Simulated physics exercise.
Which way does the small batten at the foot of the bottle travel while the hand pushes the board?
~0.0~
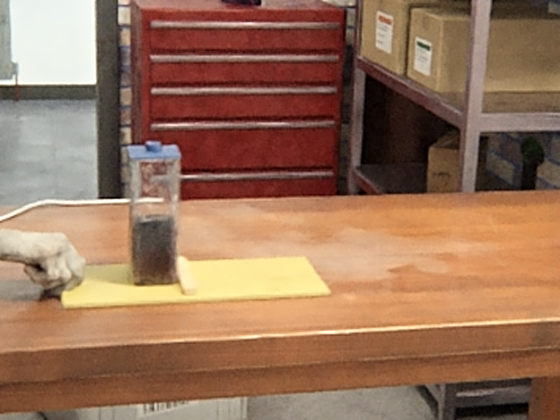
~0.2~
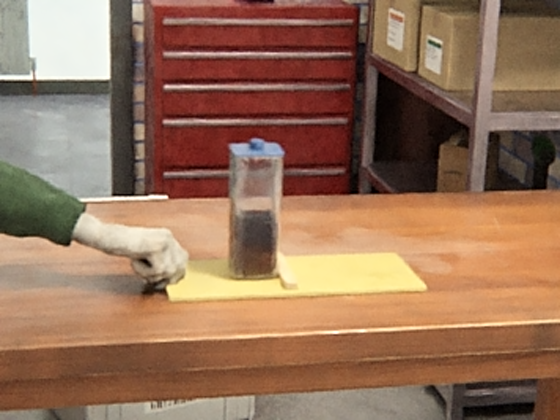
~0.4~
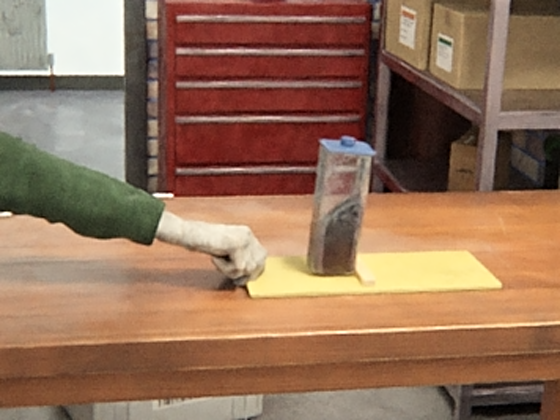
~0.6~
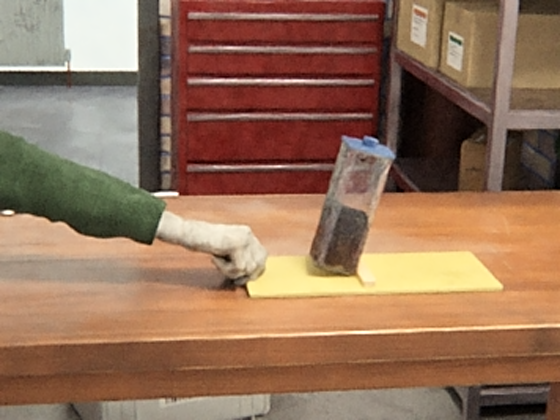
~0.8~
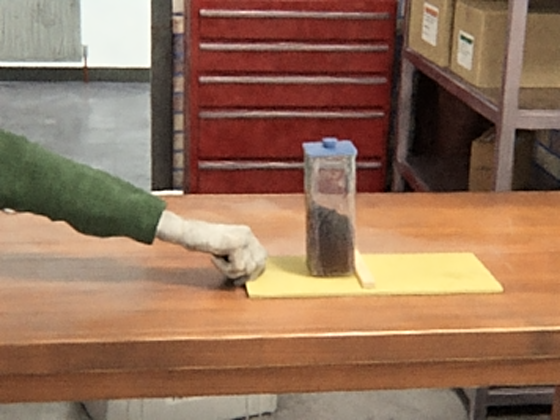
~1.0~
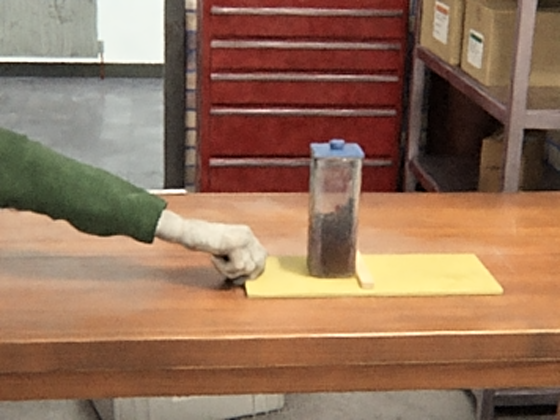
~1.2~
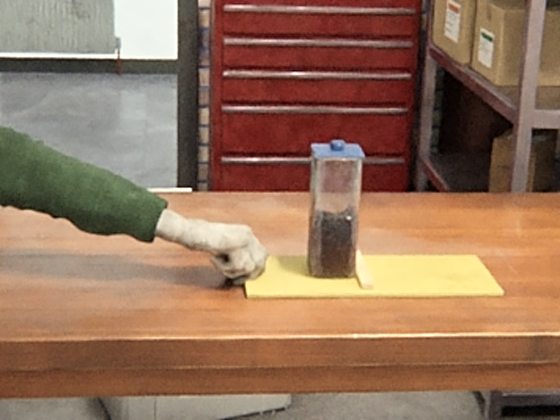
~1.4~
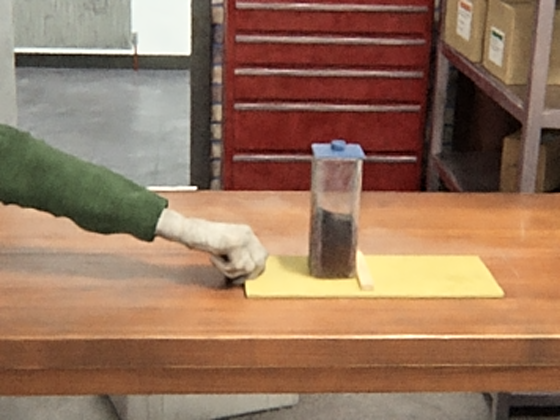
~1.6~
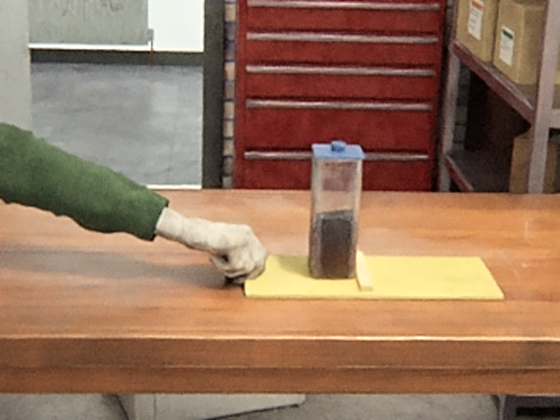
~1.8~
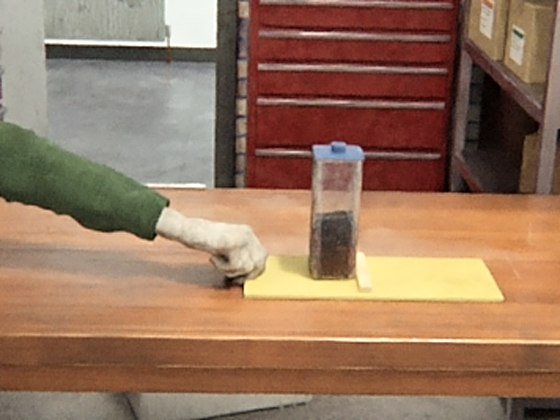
The batten moves to the right, carried along with the yellow board until the board stops.
Workshop table, a hand pushing a yellow board right and stopping, its square bottle tipping right, then rocking back to stand upright.
